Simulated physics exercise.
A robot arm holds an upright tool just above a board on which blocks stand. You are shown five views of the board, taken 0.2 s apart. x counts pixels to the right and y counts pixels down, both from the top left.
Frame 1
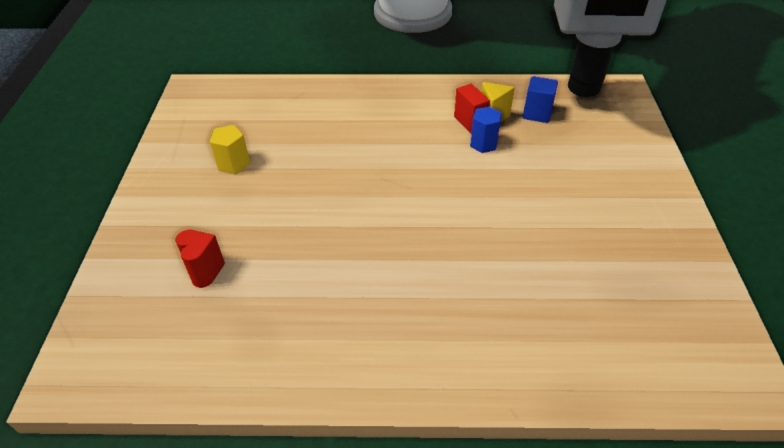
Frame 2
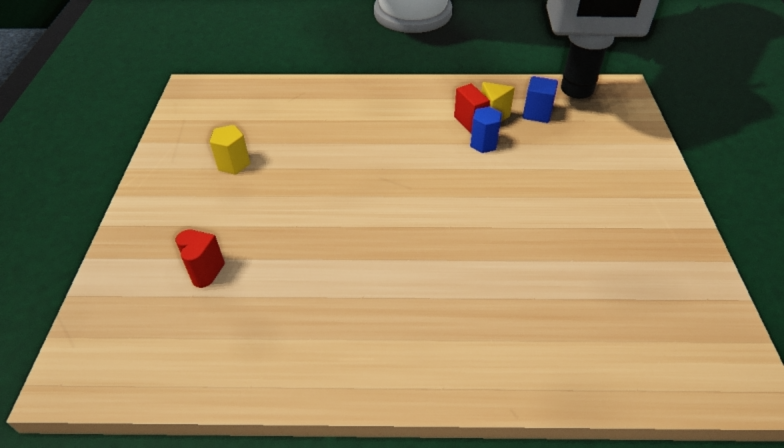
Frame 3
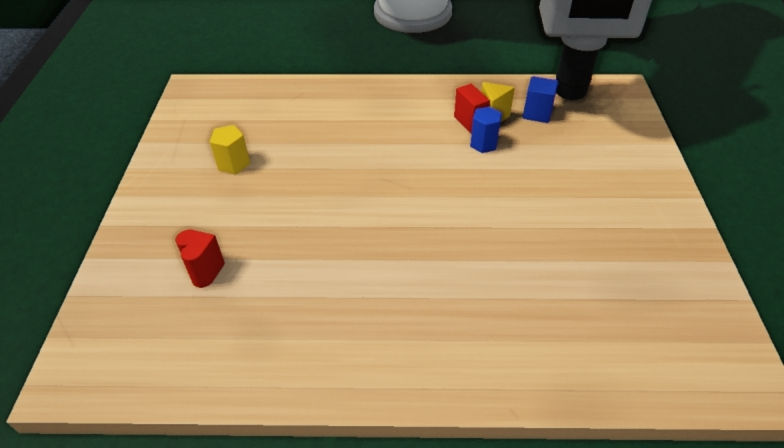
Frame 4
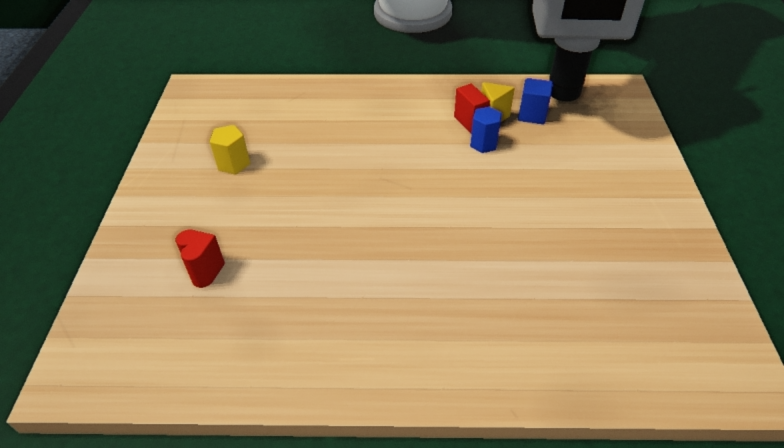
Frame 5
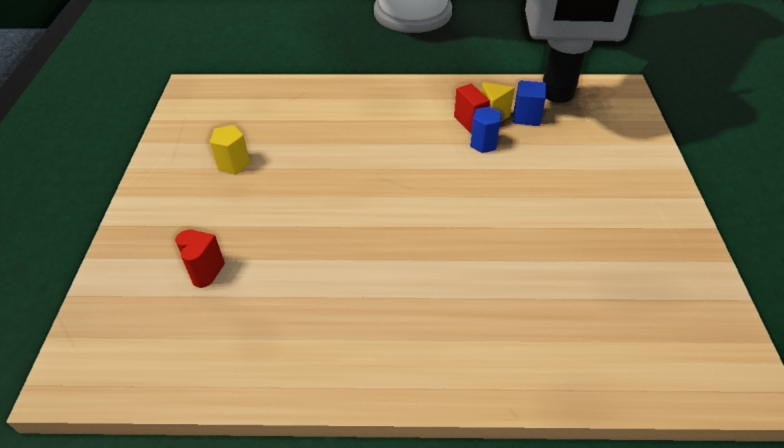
Robot arm's black tool moving slowly left along the board's far edge, then nudging a blue block slightly toward clustered blocks.
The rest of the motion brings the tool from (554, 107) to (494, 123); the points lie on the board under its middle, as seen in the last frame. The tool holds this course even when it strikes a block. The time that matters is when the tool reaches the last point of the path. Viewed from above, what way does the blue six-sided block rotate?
It turns counter-clockwise.
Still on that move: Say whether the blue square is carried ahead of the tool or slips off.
Carried ahead at the end.
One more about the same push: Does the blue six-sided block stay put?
Answer: No.
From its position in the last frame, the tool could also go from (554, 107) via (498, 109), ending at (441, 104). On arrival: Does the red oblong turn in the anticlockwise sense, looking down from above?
Yes, that is how it ends up.
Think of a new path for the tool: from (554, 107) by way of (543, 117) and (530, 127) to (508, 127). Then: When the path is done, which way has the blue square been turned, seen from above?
It goes round the way clock hands do.
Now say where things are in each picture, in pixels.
Tip of the tool at (584, 89), middles of tops, red oblong at (473, 93), blue six-sided block at (488, 115), yellow three-sided block at (497, 89), blue square at (543, 84), in the first frame.
Tool at (577, 90), nothing pushed, in the second frame.
Tool at (570, 91), nothing pushed, in the third frame.
Tool at (564, 93), blue square at (538, 86), in the fourth frame.
Tool at (557, 94), red oblong at (473, 93), blue six-sided block at (488, 115), yellow three-sided block at (497, 89), blue square at (532, 88), in the fifth frame.
What follows on the original path. Halfway along, tool at (527, 102); red oblong at (462, 97); yellow three-sided block at (476, 88), turned 30° anticlockwise; blue square at (499, 95).
At the end, tool at (496, 110); red oblong at (435, 100), turned 15° clockwise; blue six-sided block at (480, 121), turned 55° anticlockwise; yellow three-sided block at (450, 87); blue square at (466, 102), turned 15° clockwise.
